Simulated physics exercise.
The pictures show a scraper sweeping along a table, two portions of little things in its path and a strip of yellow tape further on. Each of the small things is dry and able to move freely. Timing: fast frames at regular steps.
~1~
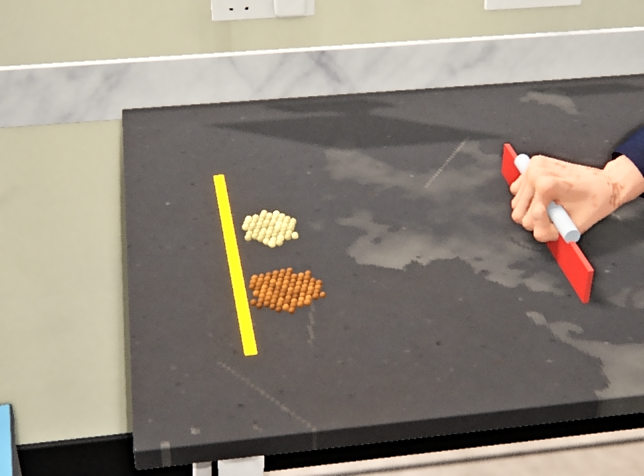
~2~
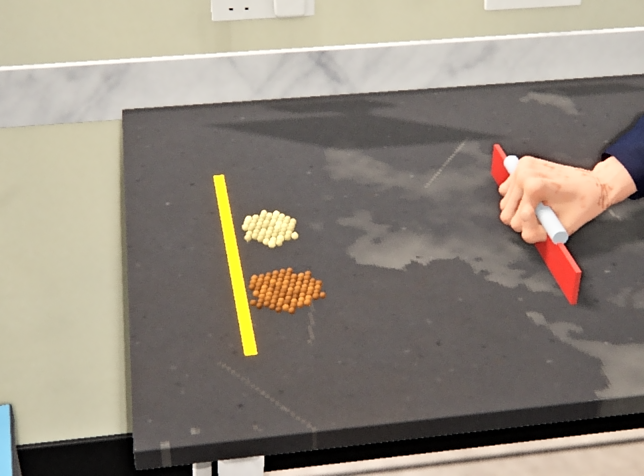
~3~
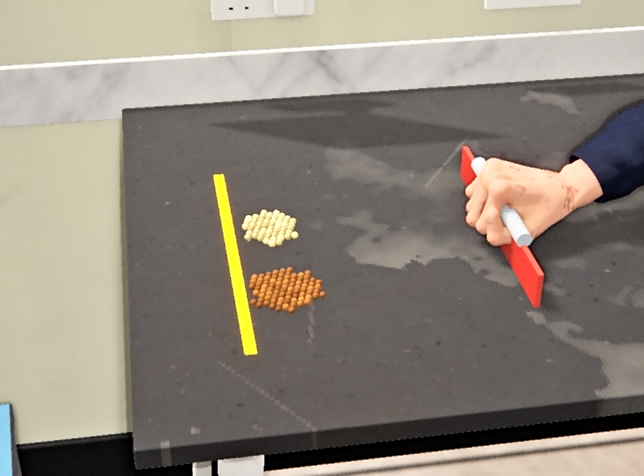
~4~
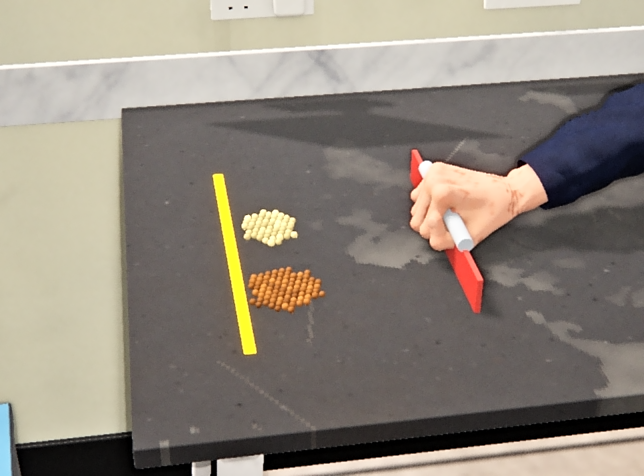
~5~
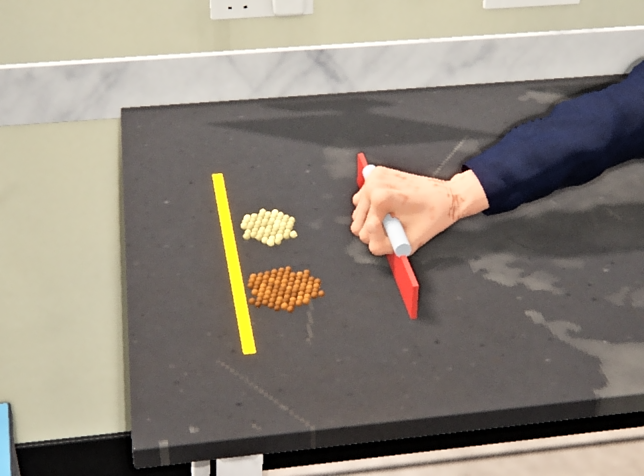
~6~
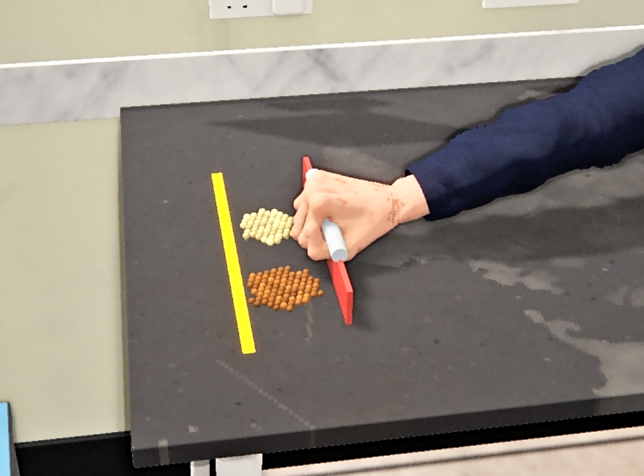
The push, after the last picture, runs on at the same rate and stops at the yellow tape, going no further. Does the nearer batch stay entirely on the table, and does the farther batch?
Nearer batch - no; farther batch - no.
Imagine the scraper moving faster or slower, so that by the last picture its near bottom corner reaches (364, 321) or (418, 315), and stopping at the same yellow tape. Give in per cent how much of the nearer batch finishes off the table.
Lab note: Share near 100 per cent at the first pace and 100 per cent at the second.
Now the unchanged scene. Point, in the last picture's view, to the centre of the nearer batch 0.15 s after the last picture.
About (164, 311).
Then, 0.06 s later than the last frame, scraper still moving, near (263, 223); nearer batch all on the table, its front near (194, 314); farther batch all on the table, its front near (201, 238).
Then, 0.15 s later than the last frame, scraper stopped at the yellow tape; nearer batch all on the table, its front near (40, 361); farther batch all on the table, its front near (62, 272).
Then, 0.43 s later than the last frame, scraper stopped at the yellow tape; nearer batch every one over the edge; farther batch every one over the edge.
When it is over, scraper stopped at the yellow tape; nearer batch every one over the edge; farther batch every one over the edge.
